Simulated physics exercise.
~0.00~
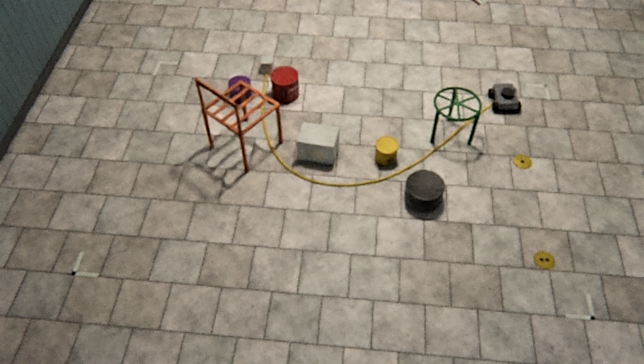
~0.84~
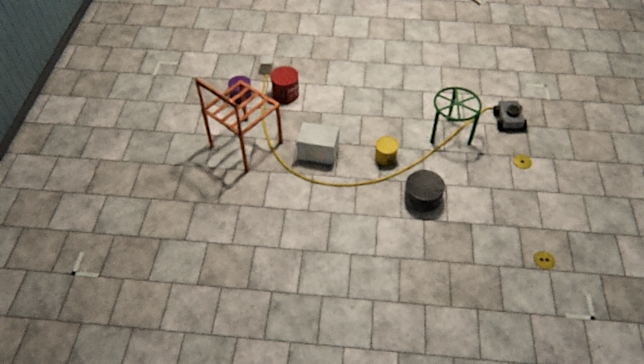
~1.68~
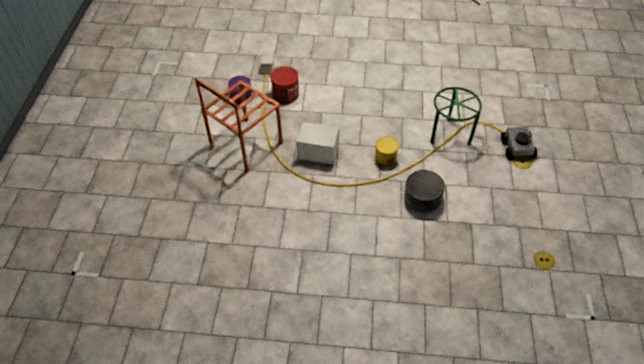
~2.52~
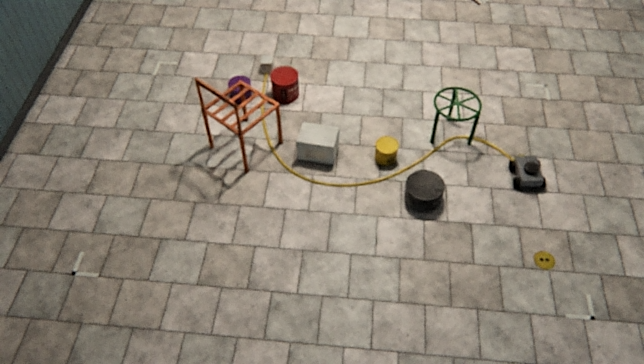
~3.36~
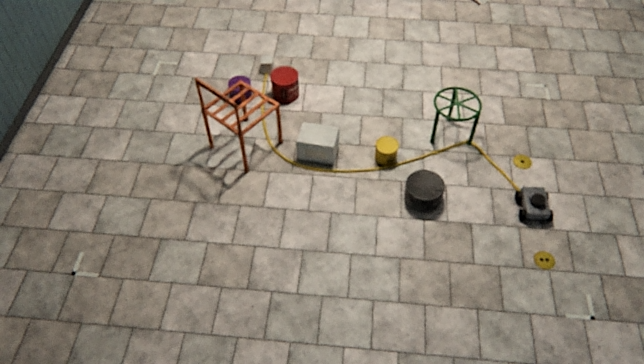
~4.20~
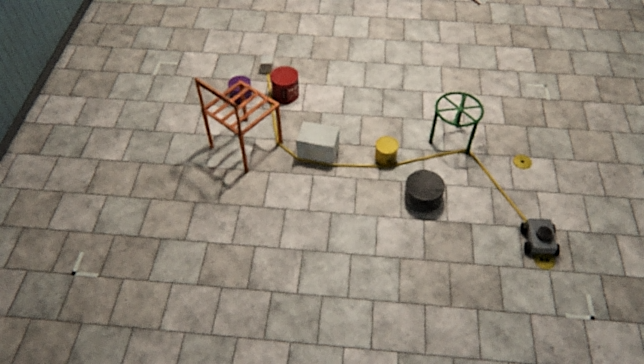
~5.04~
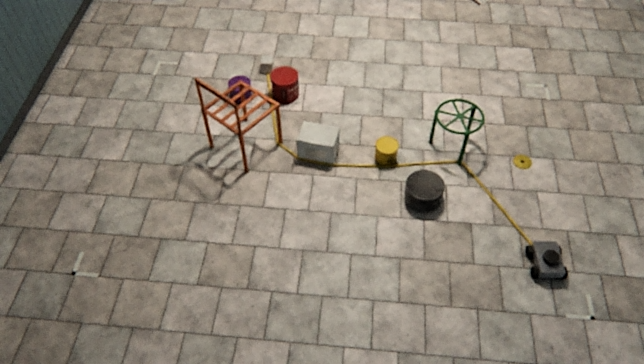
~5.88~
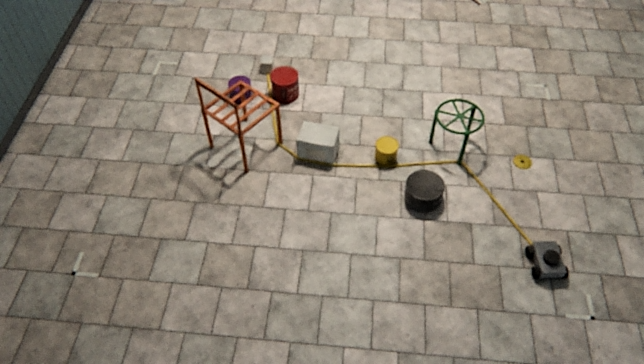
A small dark cart trailing a yellow cord rolls across a pale tiled floor, seen from high above. The cord runs from near an orange chair and red and purple tubs at upper left, past a white box, a yellow bucket and a black bin, to a green stool at right. The cart travels down the right side, crossing one yellow marker and then another, as the sagging cord straightens. Pulled tight, the cord bends around a stool leg, and the stool shifts slightly downward. The cart stops at lower right, the cord taut, everything else still in place.
